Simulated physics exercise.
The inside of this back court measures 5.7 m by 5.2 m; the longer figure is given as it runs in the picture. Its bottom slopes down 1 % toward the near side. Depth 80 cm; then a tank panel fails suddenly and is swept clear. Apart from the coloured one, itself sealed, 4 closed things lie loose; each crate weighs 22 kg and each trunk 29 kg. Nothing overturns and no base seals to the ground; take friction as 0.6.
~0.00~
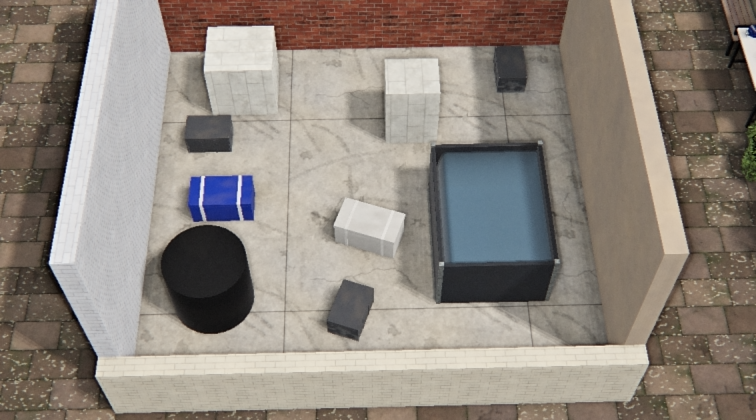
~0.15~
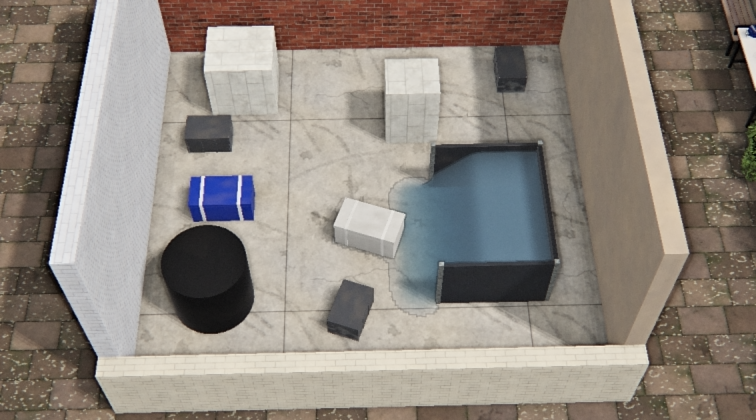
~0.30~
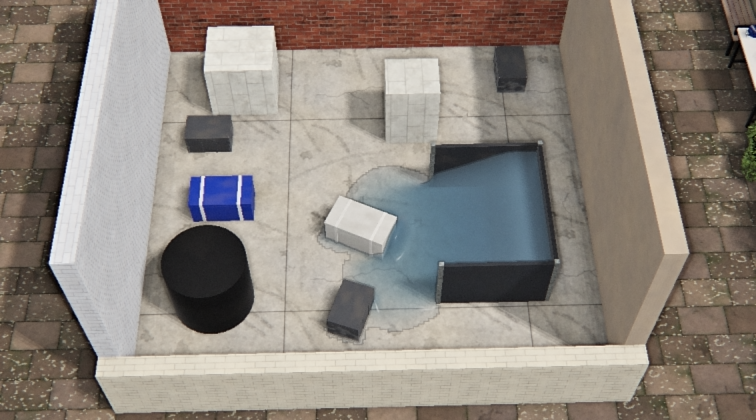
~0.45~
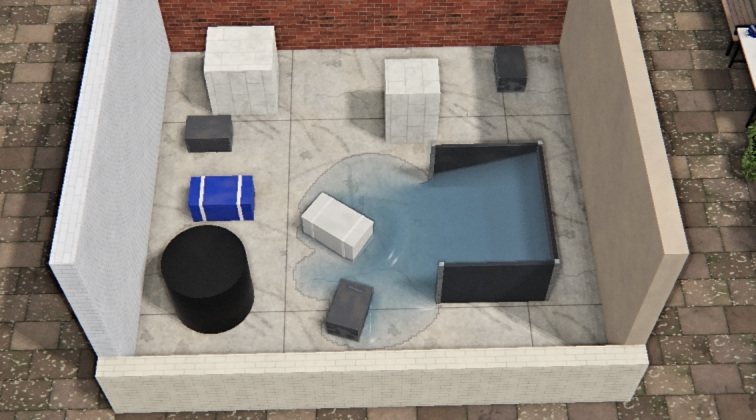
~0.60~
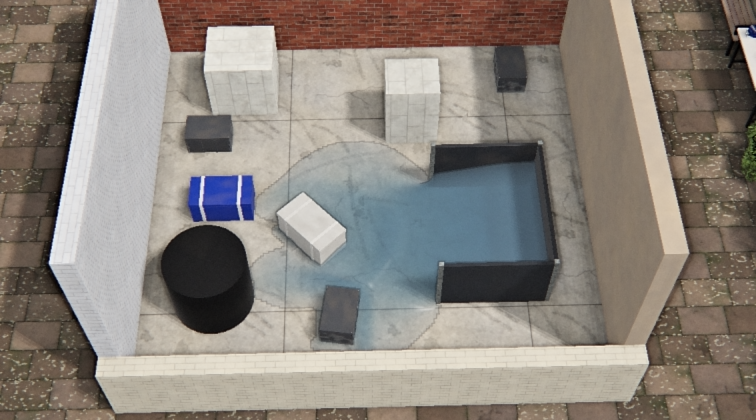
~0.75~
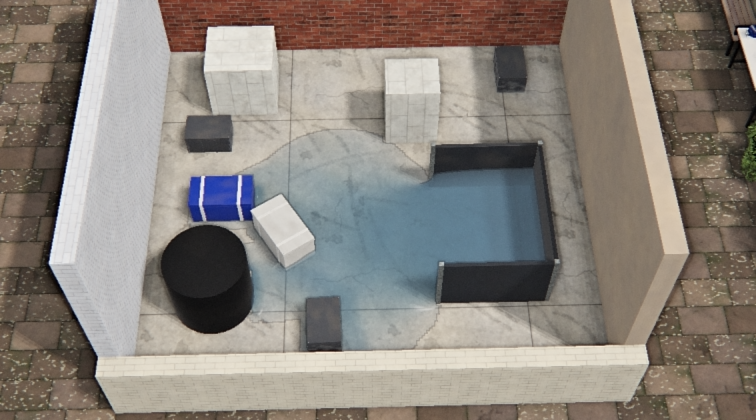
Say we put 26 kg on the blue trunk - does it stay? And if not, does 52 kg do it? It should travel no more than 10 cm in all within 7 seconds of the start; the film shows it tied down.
No, and 52 kg isn't either.
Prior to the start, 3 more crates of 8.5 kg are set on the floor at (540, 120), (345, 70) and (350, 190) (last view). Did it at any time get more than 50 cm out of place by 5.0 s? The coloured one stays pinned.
Going through them in that order, the answers are not too far, too far and too far.
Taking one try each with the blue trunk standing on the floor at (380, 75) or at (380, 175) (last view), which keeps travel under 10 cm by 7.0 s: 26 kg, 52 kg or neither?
Taking the two tries in order, only the heavy one works and both fall short.
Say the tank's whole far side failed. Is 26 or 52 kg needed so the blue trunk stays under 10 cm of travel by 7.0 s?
Just the heavier one.
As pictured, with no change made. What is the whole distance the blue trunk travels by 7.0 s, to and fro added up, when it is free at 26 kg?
Close to 400 centimetres all told.
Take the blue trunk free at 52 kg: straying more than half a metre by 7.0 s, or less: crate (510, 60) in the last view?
That one stays inside the limit.
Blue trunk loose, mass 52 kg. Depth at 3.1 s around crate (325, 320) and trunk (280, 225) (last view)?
Roughly 28 and 21 cm.
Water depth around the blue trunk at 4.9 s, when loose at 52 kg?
Something like 14 centimetres.
After 1.4 s the blue trunk would be 56 cm from its start with 26 kg and 38 cm from its start with 52 kg; 10 cm of water round it then.
After 3.1 s the blue trunk would be 185 cm from its start with 26 kg and 196 cm from its start with 52 kg; 17 cm of water round it then.
After 4.9 s the blue trunk would be 163 cm from its start with 26 kg and 177 cm from its start with 52 kg; 14 cm of water round it then.
After 7.0 s the blue trunk would be 53 cm from its start with 26 kg and 173 cm from its start with 52 kg; 8 cm of water round it then.
